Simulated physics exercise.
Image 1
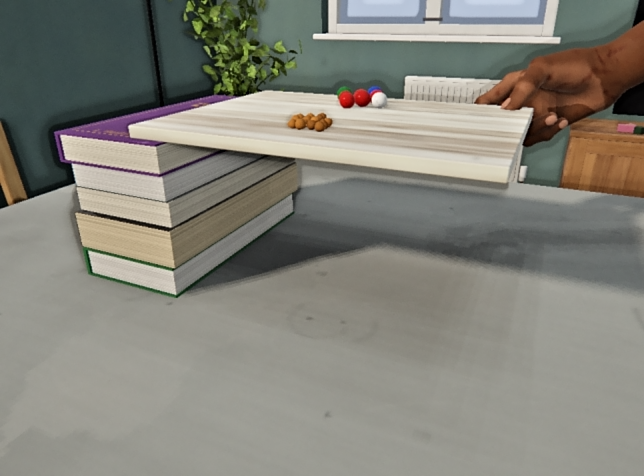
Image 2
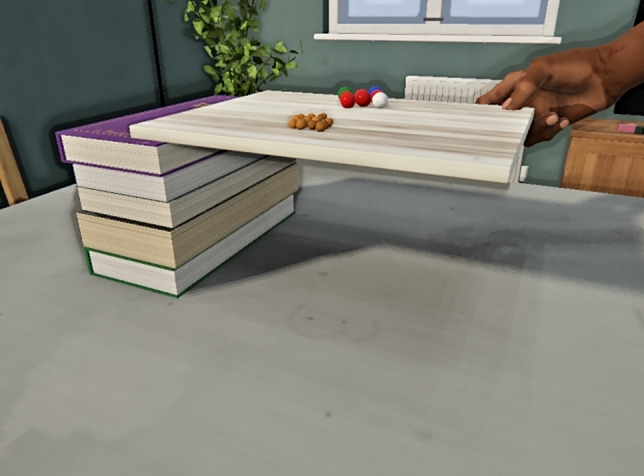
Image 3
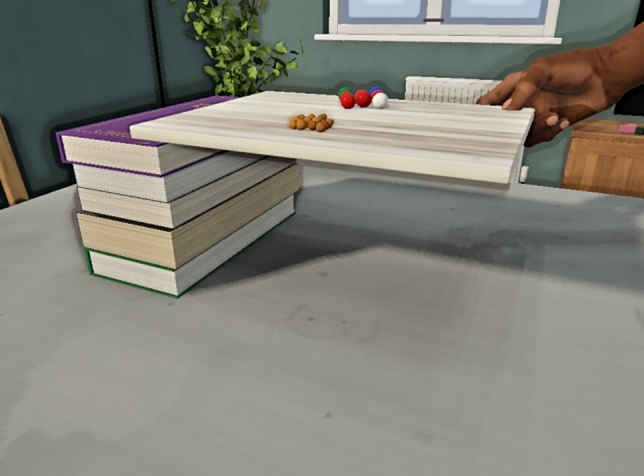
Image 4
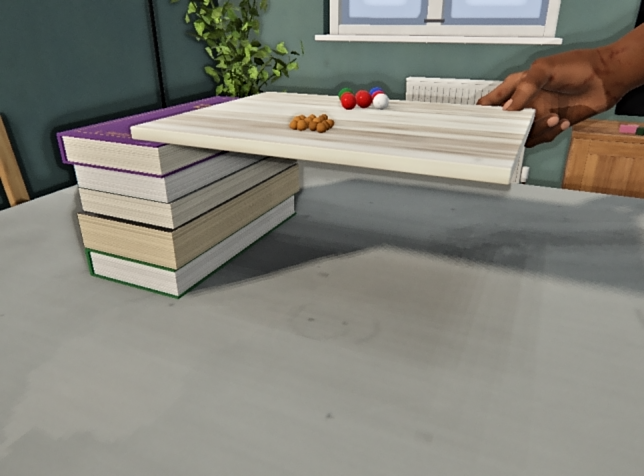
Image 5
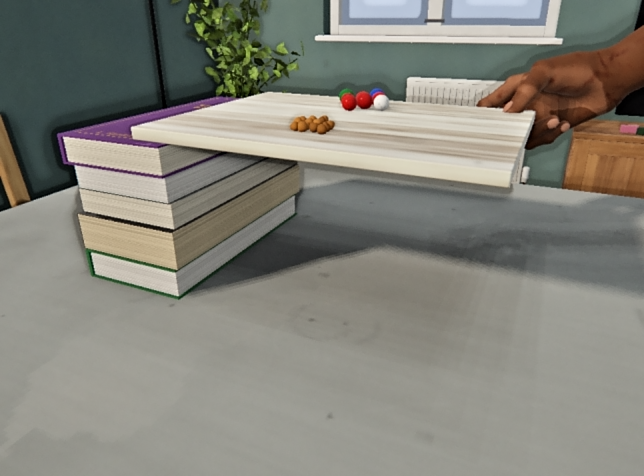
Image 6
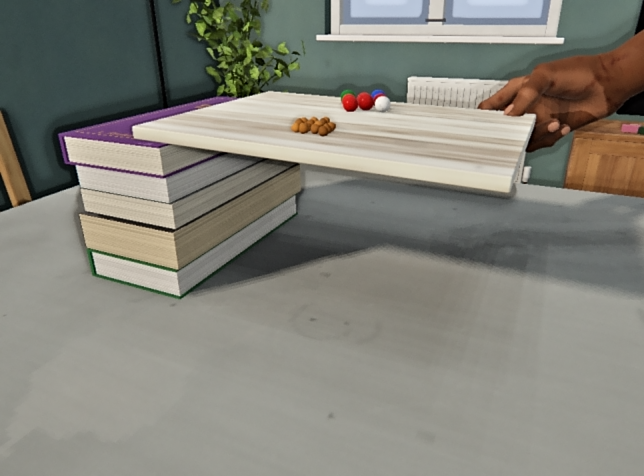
A hand held up the right end of a pale board resting on a pile of books, then lowered it very slightly, while the small brown chickpeas and colourful gumballs on top stayed in place.
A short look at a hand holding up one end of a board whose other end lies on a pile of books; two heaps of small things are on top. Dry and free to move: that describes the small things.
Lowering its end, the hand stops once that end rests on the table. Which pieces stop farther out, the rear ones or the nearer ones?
Background group.
Then, 0.32 s after the last picture, board sloping at 10°; near batch all still on the board; far batch all still on the board.
Then, 0.74 s after the last picture, board sloping at 24°; near batch all still on the board; far batch mostly less than half a board's length out.
Then, 1.18 s after the last picture, board resting at 33°; near batch mostly less than half a board's length out; far batch mostly up to a board's length out.
By the end, board resting at 33°; near batch mostly less than half a board's length out; far batch mostly more than two board lengths out, about two thirds gone off the table; the far batch has gone farther.
